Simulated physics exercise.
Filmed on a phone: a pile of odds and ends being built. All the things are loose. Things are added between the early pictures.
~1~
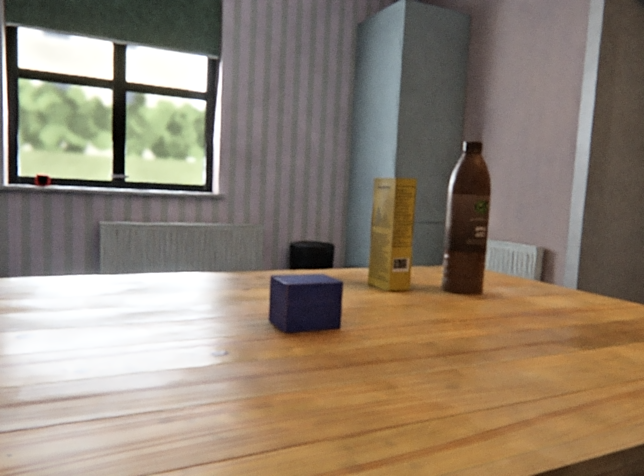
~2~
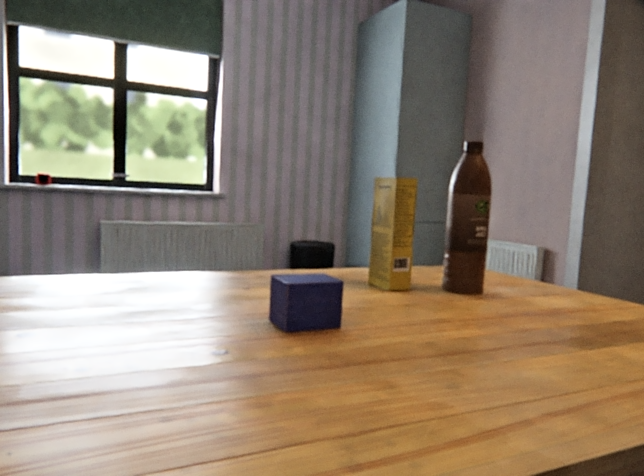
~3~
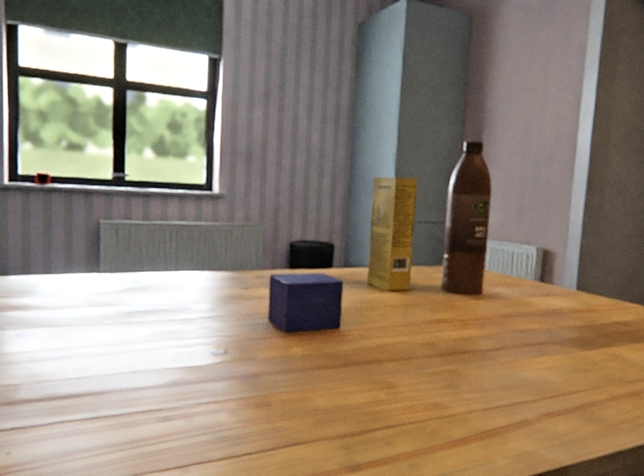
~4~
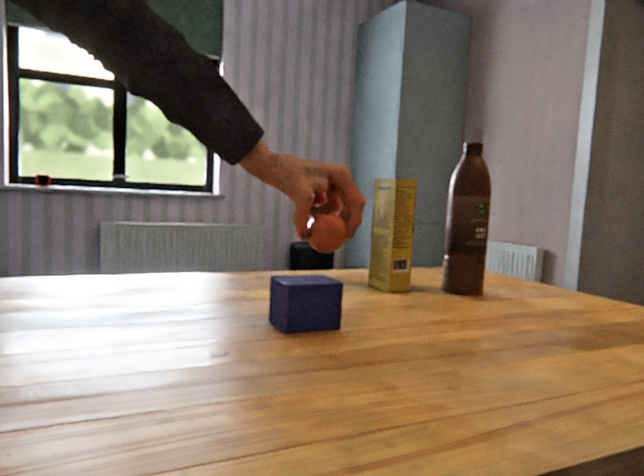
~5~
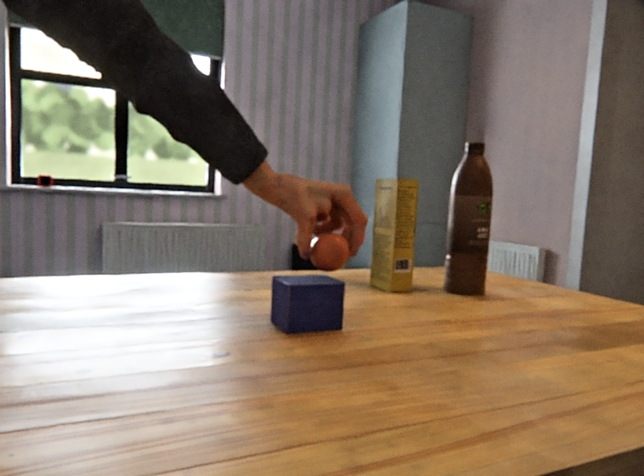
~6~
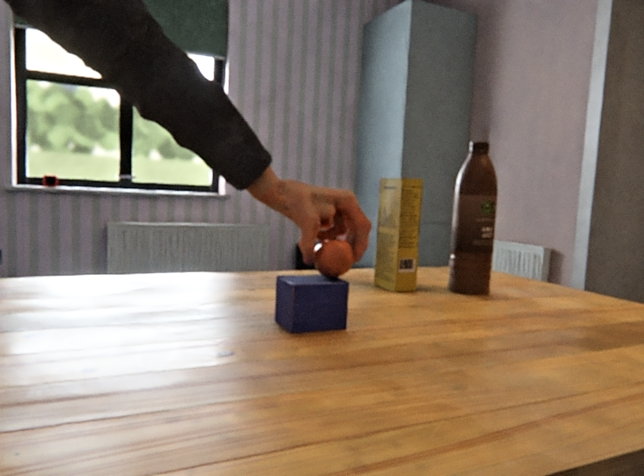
An orange tomato, gripped in the fingers of a dark-sleeved arm, comes into view above a wooden table that at first holds only a blue block, a yellow carton and a brown bottle. The hand lowers it a short way onto the block's top, toward the right side, still holding it.
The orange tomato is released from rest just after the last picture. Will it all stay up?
In the end the pile stays up.
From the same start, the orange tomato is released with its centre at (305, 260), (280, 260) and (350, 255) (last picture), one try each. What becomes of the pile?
In the first case it keeps its balance; in the second case it loses its balance; in the third case it loses its balance.
Then, 0.20 s on from there, no change.
Then, 0.40 s on from there, orange tomato resting near (333, 258).
In the end, all 4 unmoved. At the end, from the last picture's camera, orange tomato near (333, 258). The pile holds.
